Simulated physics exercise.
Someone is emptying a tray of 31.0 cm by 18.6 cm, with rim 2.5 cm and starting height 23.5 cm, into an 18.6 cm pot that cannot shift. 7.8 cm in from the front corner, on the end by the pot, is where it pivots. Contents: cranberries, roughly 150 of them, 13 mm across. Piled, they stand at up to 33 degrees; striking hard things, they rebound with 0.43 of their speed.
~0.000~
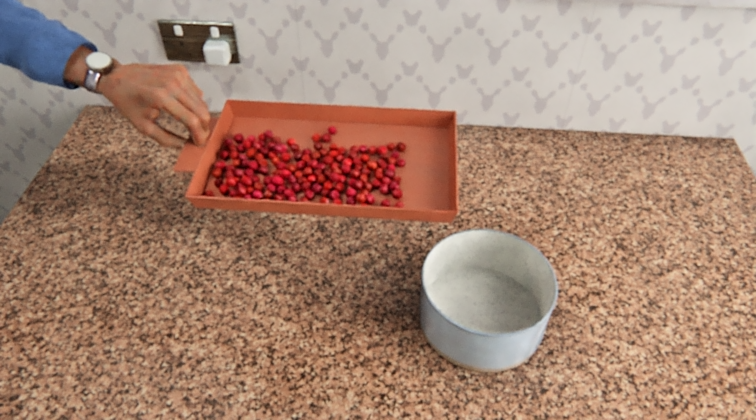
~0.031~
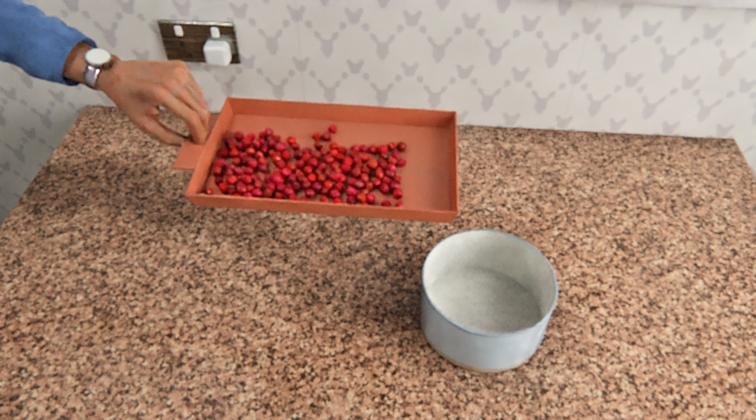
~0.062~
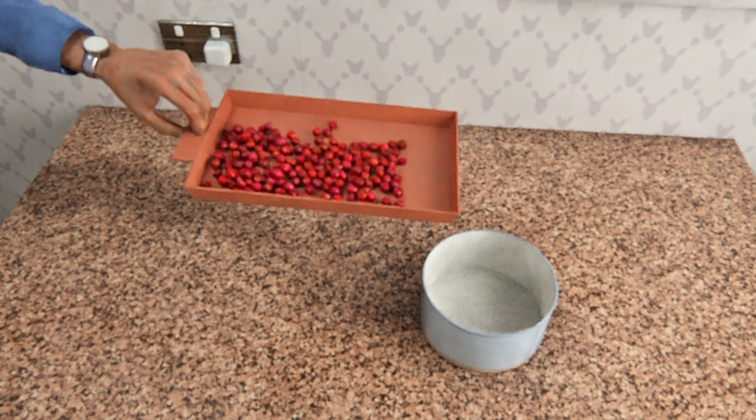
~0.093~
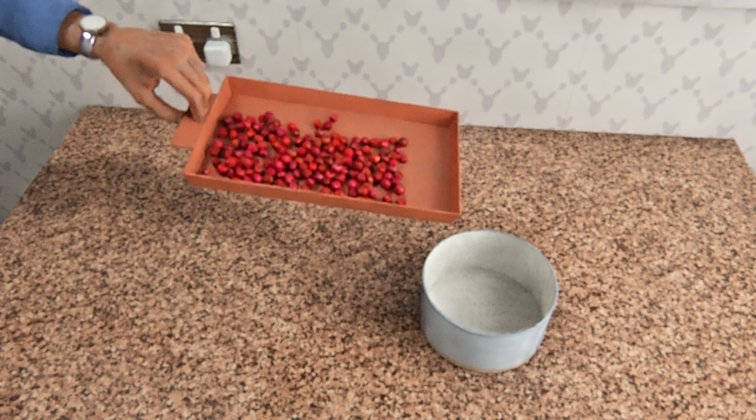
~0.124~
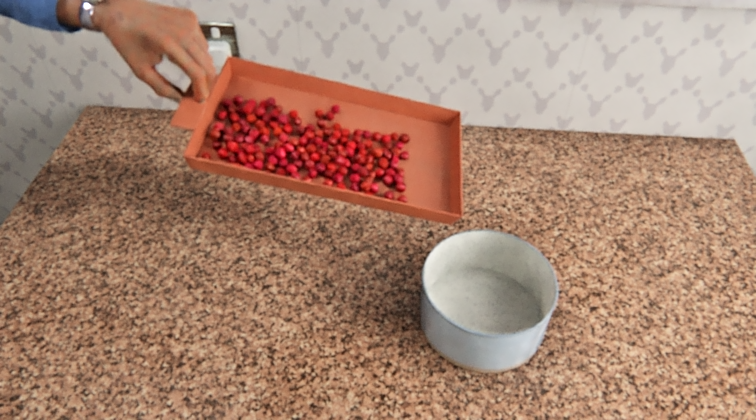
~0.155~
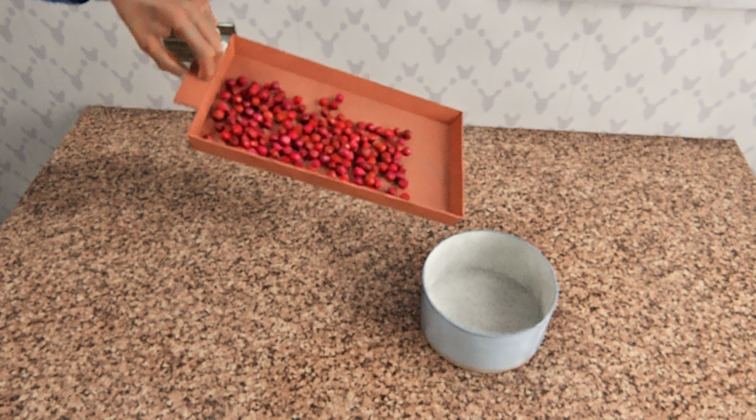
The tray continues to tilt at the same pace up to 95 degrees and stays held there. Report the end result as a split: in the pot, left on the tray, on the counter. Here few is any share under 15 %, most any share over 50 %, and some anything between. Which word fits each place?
Pot: Most; tray: Few; counter: Some.
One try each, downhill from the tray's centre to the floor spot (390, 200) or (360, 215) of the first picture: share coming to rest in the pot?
Roughly 70 % for the first direction, roughly 40 % for the second.
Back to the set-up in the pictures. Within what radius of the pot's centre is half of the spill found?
I'd say close to 28 centimetres.
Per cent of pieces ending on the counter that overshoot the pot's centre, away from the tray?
Roughly 100 percent of the spill.
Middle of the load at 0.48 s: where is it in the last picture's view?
At that moment the load's centre is around (460, 167).
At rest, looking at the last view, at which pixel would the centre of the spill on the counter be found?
(655, 335), about.
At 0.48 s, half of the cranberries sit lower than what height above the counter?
Some 28 cm above the counter.
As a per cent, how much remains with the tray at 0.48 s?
It comes to near 100 per cent.
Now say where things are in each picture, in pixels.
The first frame shows tray tilt 0 degrees, front corners at (192, 193) and (452, 208); middle of the pieces at (308, 172); pot at (489, 278).
The second frame shows tray tilt 1 degrees, front corners at (192, 190) and (453, 208); middle of the pieces at (308, 171).
The third frame shows tray tilt 3 degrees, front corners at (191, 183) and (454, 209), lowest corner right front; middle of the pieces at (308, 167).
The fourth frame shows tray tilt 7 degrees, front corners at (190, 170) and (455, 210), lowest corner right front; middle of the pieces at (309, 160).
The fifth frame shows tray tilt 13 degrees, front corners at (191, 152) and (457, 211), lowest corner right front; middle of the pieces at (311, 150).
The sixth frame shows tray tilt 19 degrees, front corners at (195, 132) and (459, 213), lowest corner right front; middle of the pieces at (315, 139); pot at (490, 279). The tray's pace is about 200 degrees a second.
After 0.35 s, tilt 58 degrees; the tray holds 100 %, the pot 0 %.
Then, at 0.48 s, tilt 84 degrees; the tray holds 100 %, the pot 0 %.
After 0.74 s, tilt 95 degrees; the tray holds 0 %, the pot 65 %.
In the end, at 1.6 s, pot 75 %, tray 0 %, counter 25 %.
